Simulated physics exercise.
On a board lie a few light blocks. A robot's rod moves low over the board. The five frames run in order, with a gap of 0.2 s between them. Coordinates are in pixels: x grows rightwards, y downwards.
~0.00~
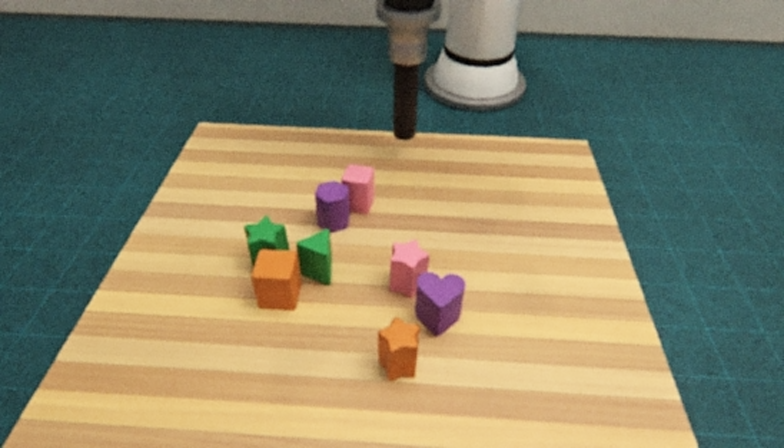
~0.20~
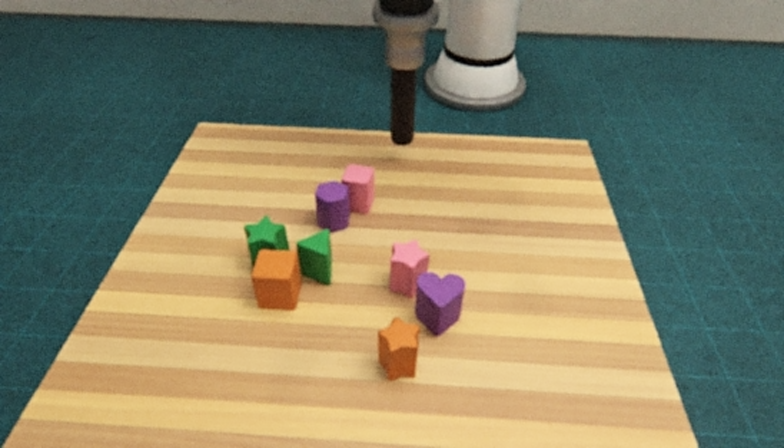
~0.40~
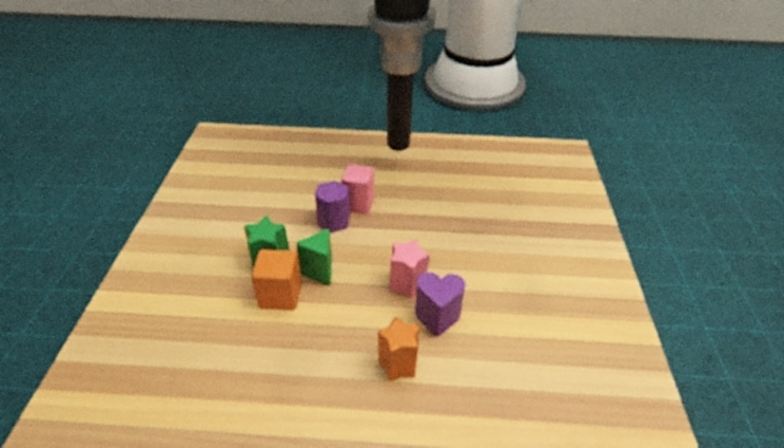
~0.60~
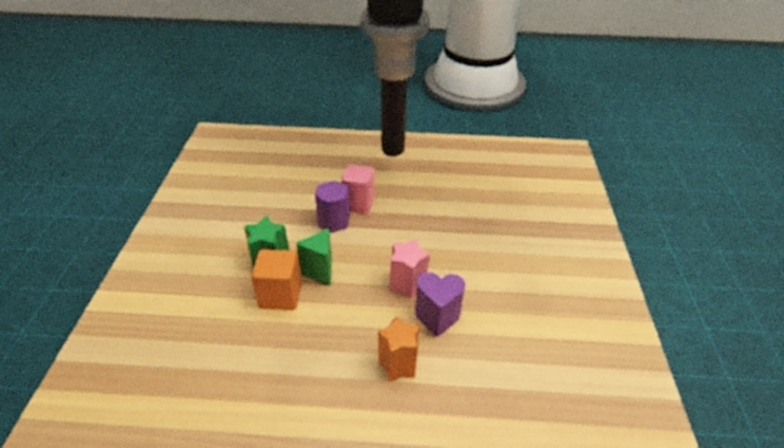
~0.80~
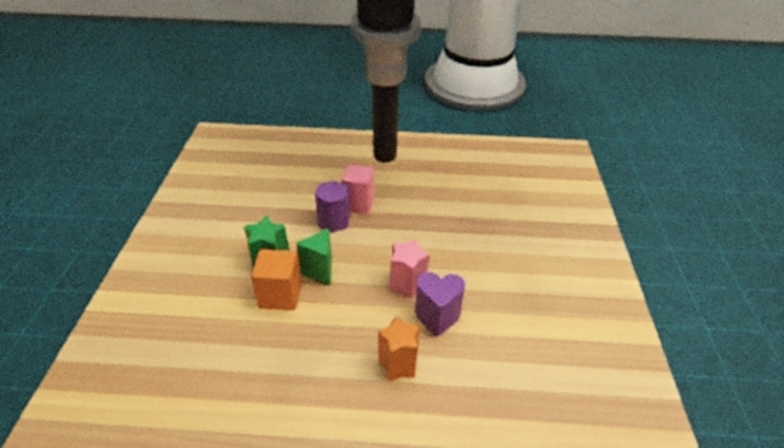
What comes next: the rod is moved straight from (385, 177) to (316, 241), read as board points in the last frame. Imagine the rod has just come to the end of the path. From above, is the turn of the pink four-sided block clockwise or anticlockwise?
Spin direction: Clockwise.
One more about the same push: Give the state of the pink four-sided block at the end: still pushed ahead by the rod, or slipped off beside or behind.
The pink four-sided block won't leave the front of the rod.
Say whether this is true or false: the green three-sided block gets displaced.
False.
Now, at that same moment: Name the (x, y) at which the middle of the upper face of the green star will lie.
The green star ends near (228, 249).
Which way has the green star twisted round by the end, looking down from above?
Spins clockwise.
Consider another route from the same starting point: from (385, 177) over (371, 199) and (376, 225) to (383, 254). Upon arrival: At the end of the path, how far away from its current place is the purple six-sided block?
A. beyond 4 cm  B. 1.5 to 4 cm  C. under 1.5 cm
My answer is option B.
The first path, step by step. One third of the way, rod at (362, 176); purple six-sided block at (324, 195); pink four-sided block at (349, 181).
Two thirds of the way, rod at (338, 197); purple six-sided block at (295, 217); pink four-sided block at (322, 203), turned 15° clockwise.
At the end, rod at (313, 220); green star at (228, 249), turned 35° clockwise; orange four-sided block at (268, 267), turned 25° anticlockwise; green three-sided block still; purple six-sided block at (262, 241); pink four-sided block at (293, 227), turned 25° clockwise.
